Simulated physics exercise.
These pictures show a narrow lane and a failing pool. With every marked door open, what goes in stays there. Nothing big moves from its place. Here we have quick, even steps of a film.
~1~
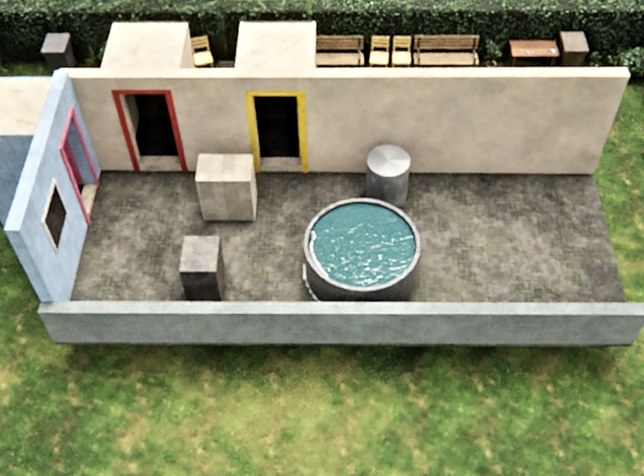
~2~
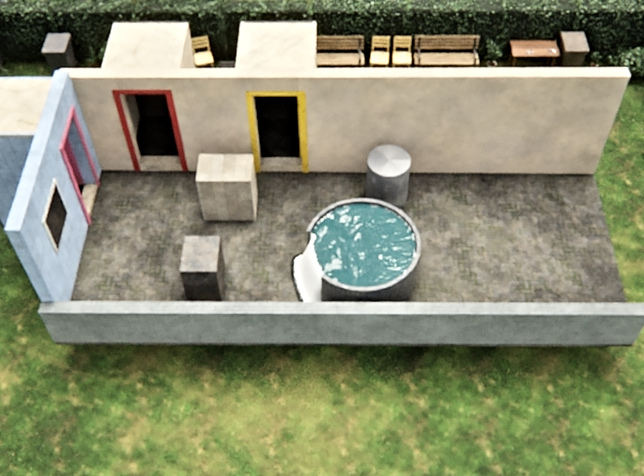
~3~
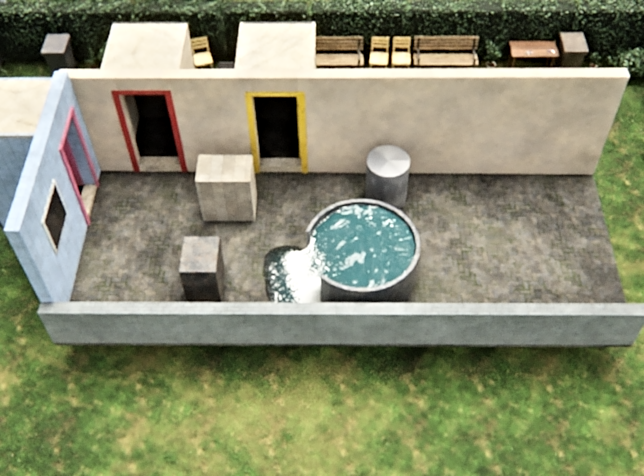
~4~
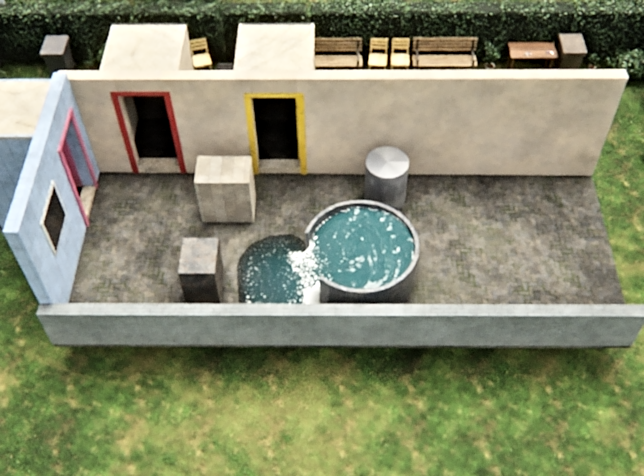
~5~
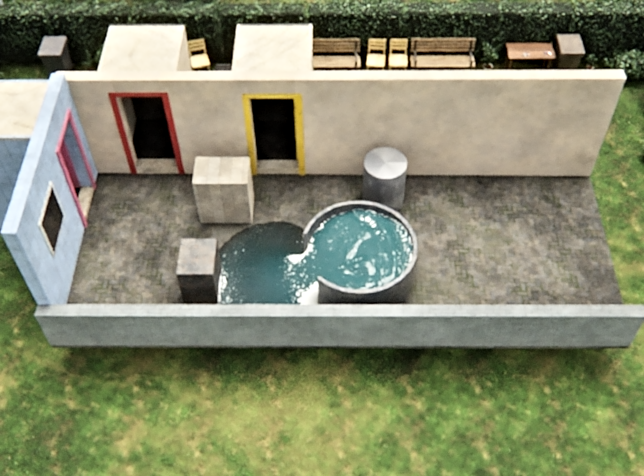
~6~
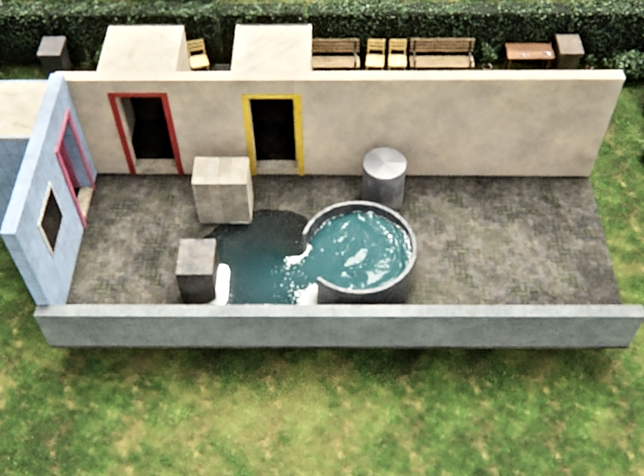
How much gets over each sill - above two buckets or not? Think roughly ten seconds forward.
One by one: The pink door is swamped. The yellow door is not swamped. The red door is not swamped.
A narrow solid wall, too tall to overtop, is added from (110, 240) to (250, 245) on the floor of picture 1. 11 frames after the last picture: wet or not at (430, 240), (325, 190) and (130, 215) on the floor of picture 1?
Untouched, untouched, untouched.
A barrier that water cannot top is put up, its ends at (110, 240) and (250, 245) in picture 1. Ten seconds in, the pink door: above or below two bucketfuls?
Pink: Below the mark.
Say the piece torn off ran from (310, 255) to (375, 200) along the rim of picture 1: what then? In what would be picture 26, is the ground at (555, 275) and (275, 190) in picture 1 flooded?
The first spot is spared, the second swamped.
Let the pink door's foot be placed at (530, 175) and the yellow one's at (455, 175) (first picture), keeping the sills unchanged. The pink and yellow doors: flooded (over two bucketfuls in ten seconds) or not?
Then: The pink one falls short, the yellow one falls short.
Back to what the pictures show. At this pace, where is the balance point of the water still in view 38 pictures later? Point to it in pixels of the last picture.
That puts it at around (239, 249).
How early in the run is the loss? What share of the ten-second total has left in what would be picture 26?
It would be around 15 %.
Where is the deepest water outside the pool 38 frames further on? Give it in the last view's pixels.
Check close to (351, 175).
A moment on, water covers 25 % of the floor; the pink door not reached, the yellow door not reached, the red door not reached.
Next, water covers 40 % of the floor; the pink door under two buckets in, the yellow door wet at the sill, nothing in, the red door wet at the sill, nothing in.
Then, water covers 50 % of the floor; the pink door over two buckets in, the yellow door wet at the sill, nothing in, the red door wet at the sill, nothing in.
Later, water covers 65 % of the floor; the pink door over two buckets in, the yellow door wet at the sill, nothing in, the red door under two buckets in.
In the end, water covers 95 % of the floor; the pink door over two buckets in, the yellow door wet at the sill, nothing in, the red door under two buckets in.
